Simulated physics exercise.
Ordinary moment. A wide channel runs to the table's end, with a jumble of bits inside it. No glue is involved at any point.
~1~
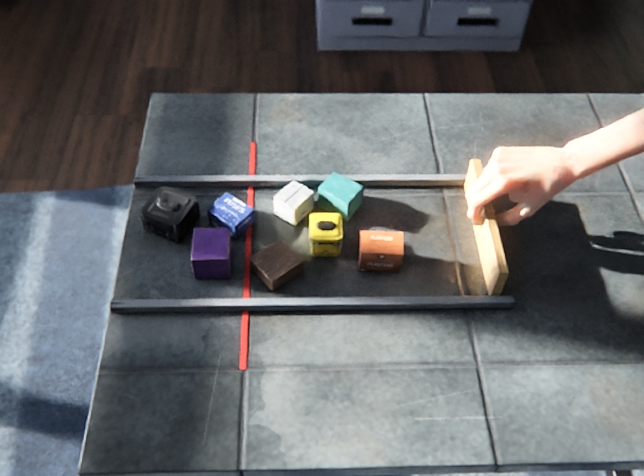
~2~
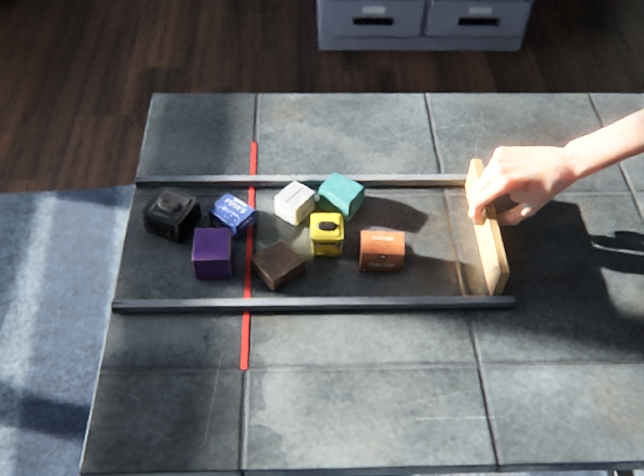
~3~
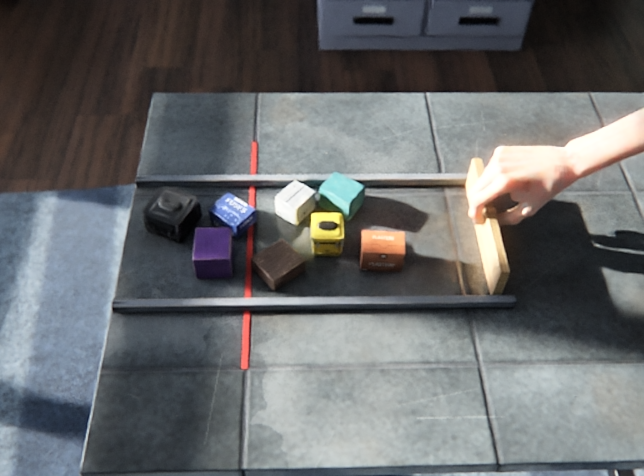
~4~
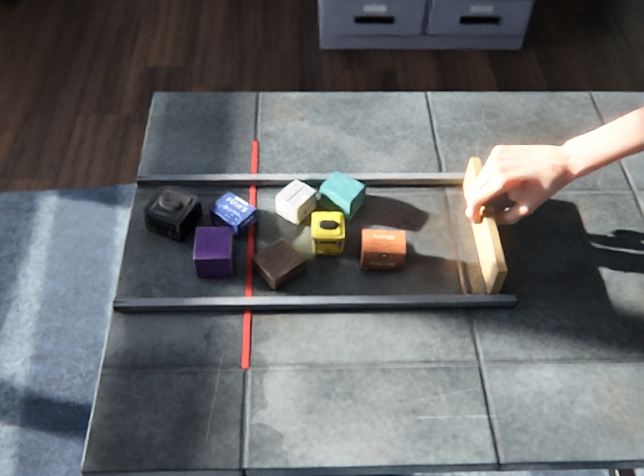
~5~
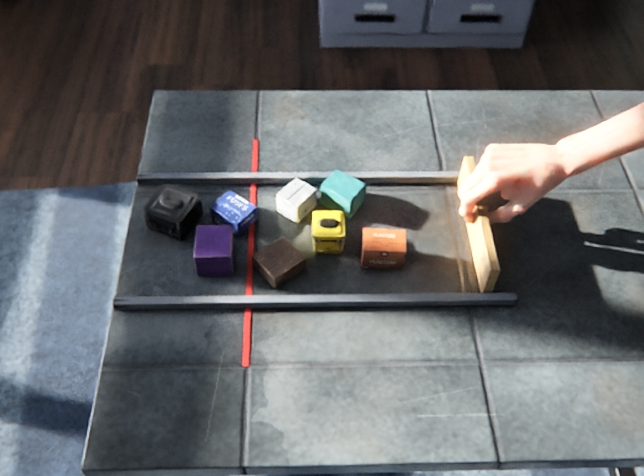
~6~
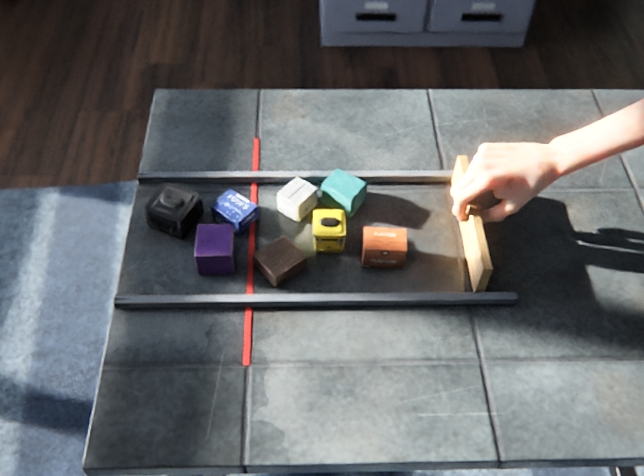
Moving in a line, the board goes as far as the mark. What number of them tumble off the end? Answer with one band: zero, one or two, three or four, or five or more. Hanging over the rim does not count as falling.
Zero.
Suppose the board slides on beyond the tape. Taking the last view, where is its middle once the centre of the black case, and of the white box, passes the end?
Around (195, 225), then around (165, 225).
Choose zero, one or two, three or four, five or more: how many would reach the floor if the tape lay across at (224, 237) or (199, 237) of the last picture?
First place: No fall at all; second place: Just one or two.
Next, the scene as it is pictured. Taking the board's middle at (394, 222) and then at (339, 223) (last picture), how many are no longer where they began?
I make it 1 at the first spot and 5 at the other.
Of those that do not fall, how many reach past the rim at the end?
So the number is 0.
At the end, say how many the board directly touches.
The answer is 3.
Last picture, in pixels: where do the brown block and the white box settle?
First object: (178, 272); second object: (209, 208).
Soon after, none off yet; black case at rest near (174, 210); purple block at rest near (216, 249); blue box at rest near (235, 212).
Then, none off yet; black case at rest near (174, 210); purple block moved a little near (203, 248); blue box moving near (229, 214).
At rest, the number that fall off is zero.
